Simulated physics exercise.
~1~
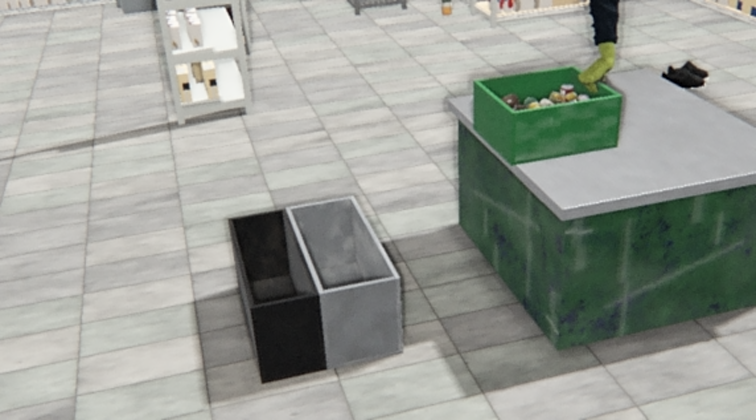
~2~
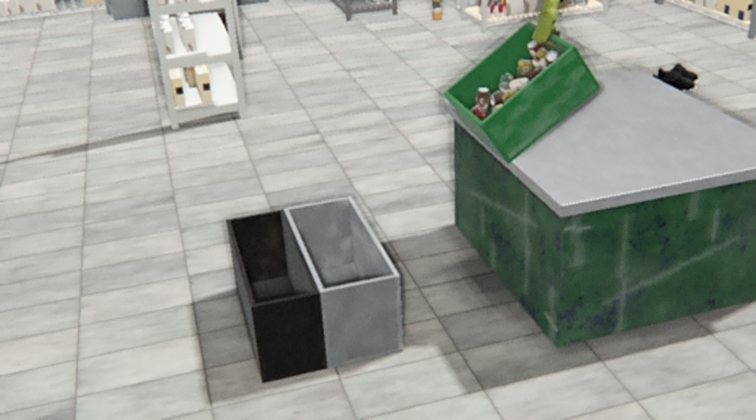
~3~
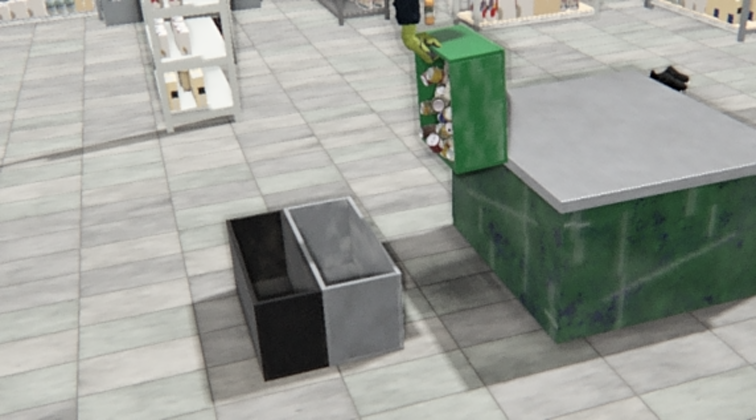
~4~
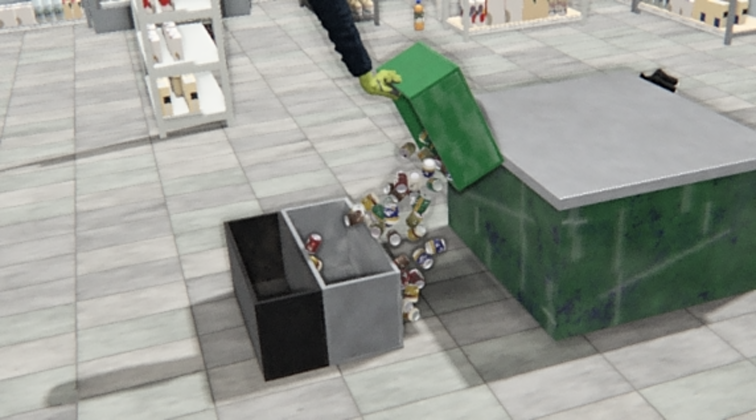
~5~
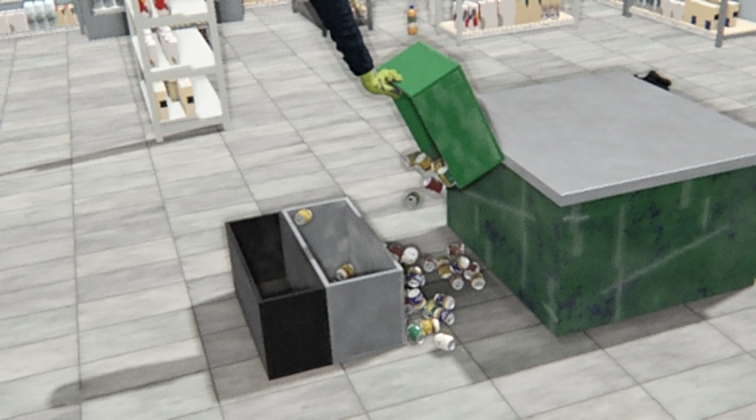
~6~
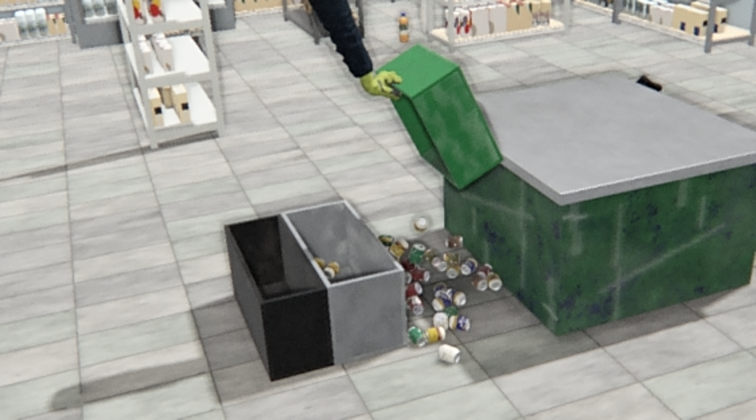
A green crate full of small cans is tipped off a grey-topped, green-sided bench in a shop-like room with a pale tiled floor and shelves behind, seen from above. A black bin and a grey tote stand side by side on the floor to the left. A yellow-green gloved hand tilts the crate leftward over the bench edge until its mouth points down. The cans tumble out in a loose stream, a few landing in the grey tote but most hitting the floor. The hand holds the crate tipped as the cans lie scattered between tote and bench.
